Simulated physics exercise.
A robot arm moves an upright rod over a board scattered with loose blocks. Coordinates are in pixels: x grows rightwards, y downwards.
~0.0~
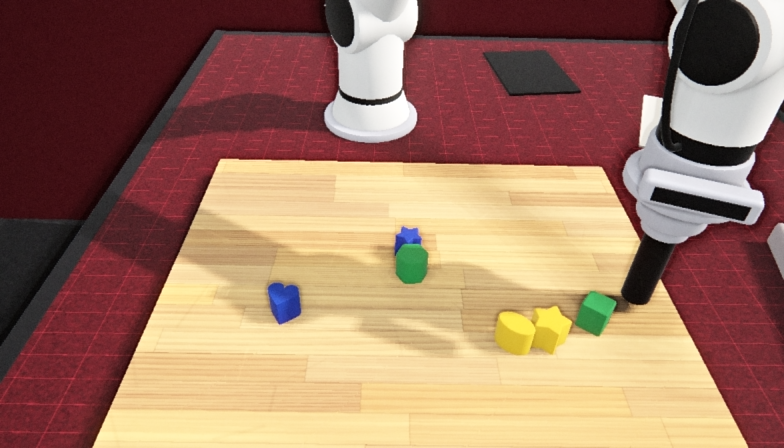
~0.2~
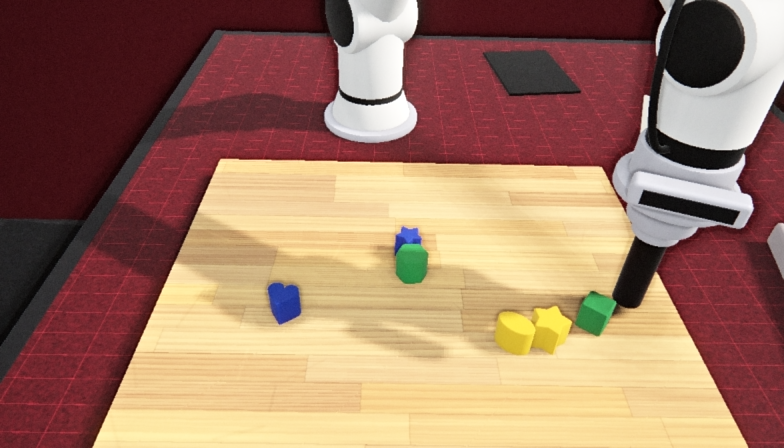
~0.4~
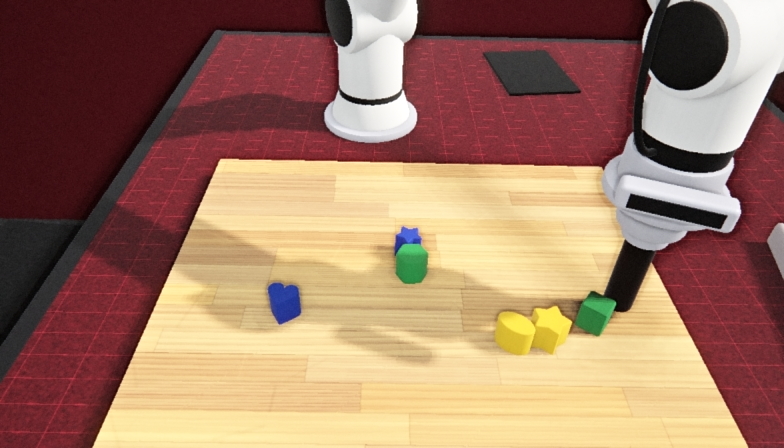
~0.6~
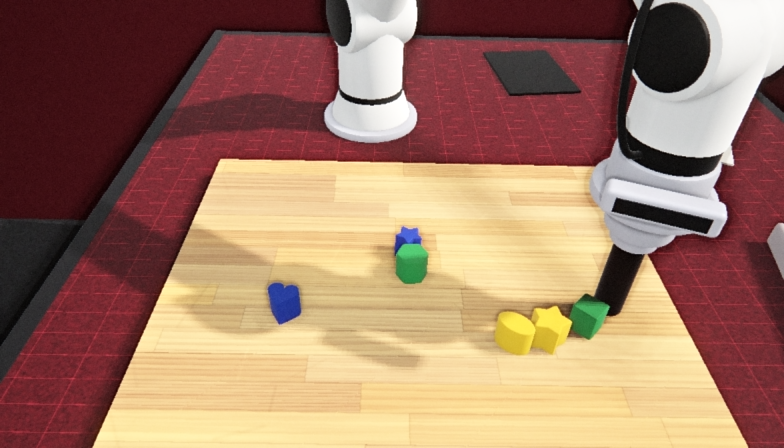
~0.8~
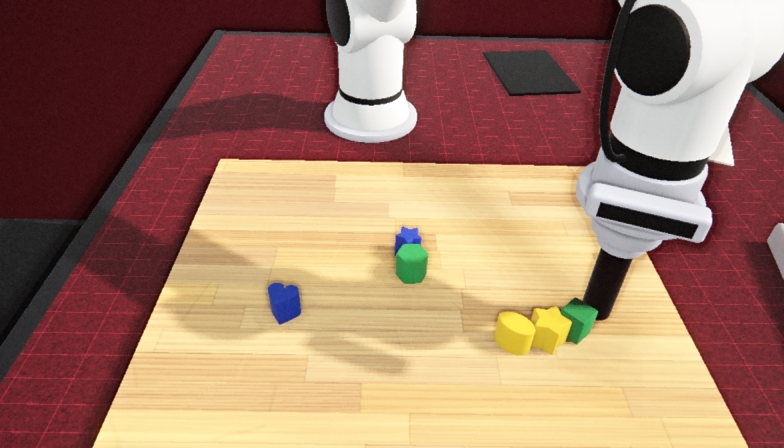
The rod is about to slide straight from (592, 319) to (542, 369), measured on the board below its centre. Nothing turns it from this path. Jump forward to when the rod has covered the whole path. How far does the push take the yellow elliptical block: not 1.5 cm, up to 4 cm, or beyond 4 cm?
If I had to pick, the yellow elliptical block travels beyond 4 cm here.
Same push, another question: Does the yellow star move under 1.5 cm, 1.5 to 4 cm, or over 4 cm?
Over 4 cm.
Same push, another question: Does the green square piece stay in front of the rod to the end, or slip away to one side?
Looking at the end of the path, the green square piece is still being driven ahead.
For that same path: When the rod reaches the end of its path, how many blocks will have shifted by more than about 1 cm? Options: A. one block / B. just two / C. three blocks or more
C: Three blocks or more.
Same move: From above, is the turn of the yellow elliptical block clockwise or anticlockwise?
It twists with the clock when seen from above.
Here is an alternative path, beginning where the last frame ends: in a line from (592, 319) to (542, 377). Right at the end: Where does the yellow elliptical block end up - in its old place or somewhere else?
The yellow elliptical block changes place.
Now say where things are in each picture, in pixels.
The first frame shows lower end of the rod (635, 296), tops of blocks, yellow elliptical block (517, 322), yellow star (552, 318), green square piece (600, 302).
The second frame shows rod (626, 299), blocks as before.
The third frame shows rod (617, 302), blocks as before.
The fourth frame shows rod (606, 306), green square piece (592, 305).
The fifth frame shows rod (595, 310), yellow elliptical block (517, 322), yellow star (552, 318), green square piece (580, 310).
On the path given first. Halfway along, rod (570, 334); yellow elliptical block (494, 326), turned 55° clockwise; yellow star (522, 335); green square piece (551, 331), turned 15° clockwise.
At the end, rod (544, 360); yellow elliptical block (467, 324), turned 85° clockwise; yellow star (486, 343), turned 40° clockwise; green square piece (518, 352), turned 45° clockwise.
